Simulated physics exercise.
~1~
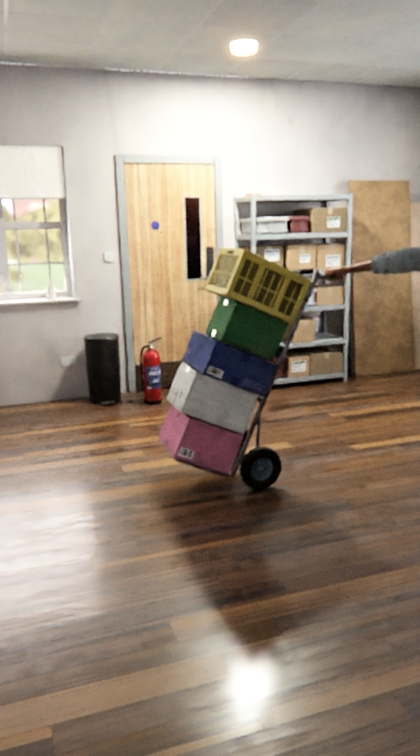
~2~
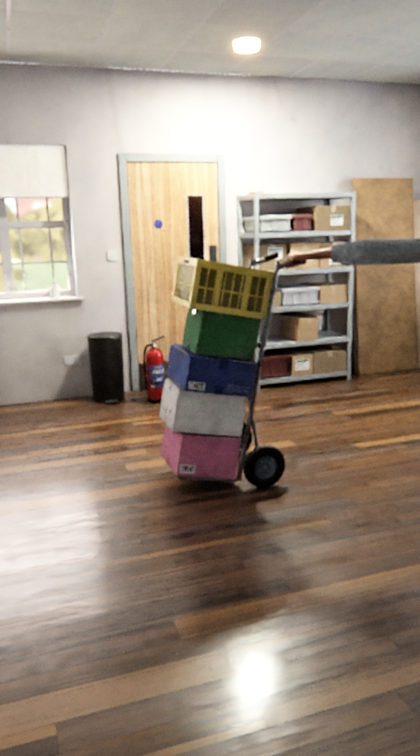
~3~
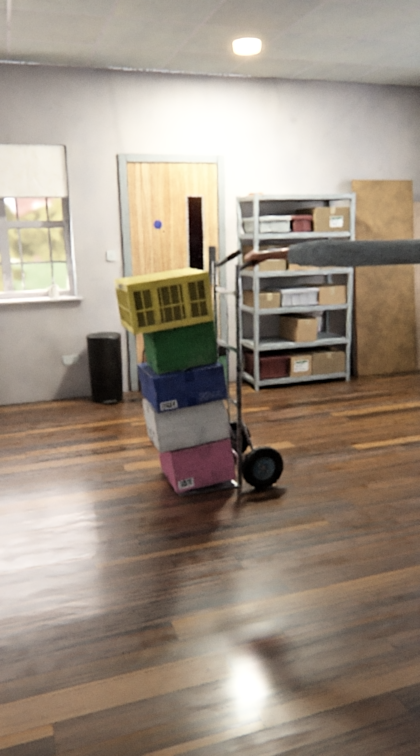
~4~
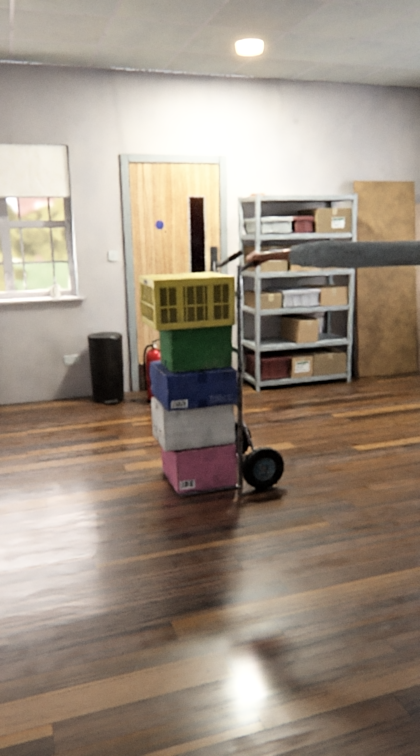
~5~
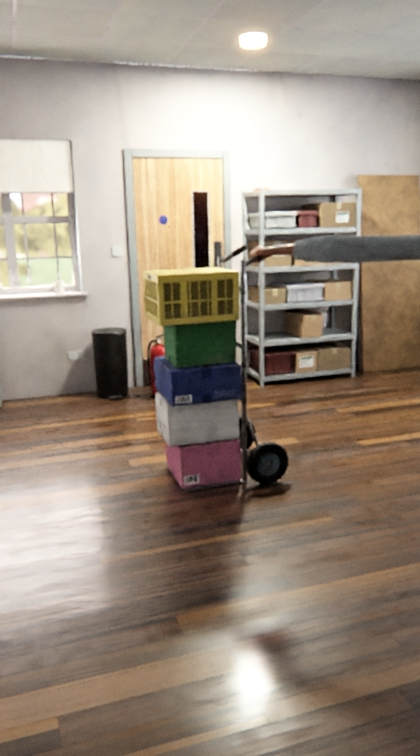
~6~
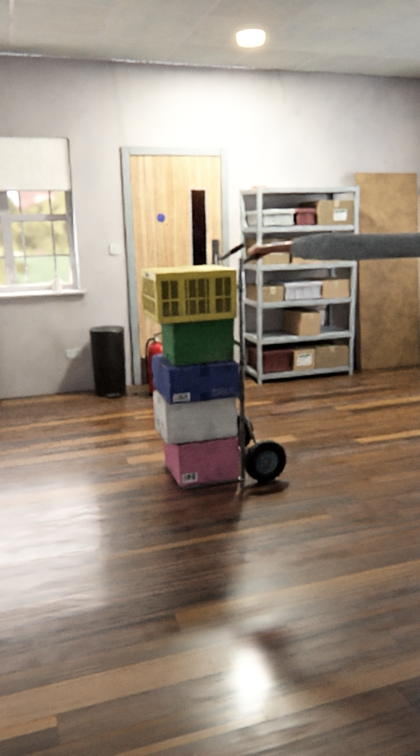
A sack truck stacked with five boxes leans back toward the right in a room with a shiny wooden floor, seen from the side by a slightly swaying camera. A yellow crate tops green, blue and white boxes, with a pink one at the bottom, while a door, a red extinguisher and grey shelves stand behind. An arm reaching in from the right holds the handle as the truck swings upright. The stack tips left past vertical, the yellow crate tilting most visibly, then rocks back. It settles upright, all five still piled in order.
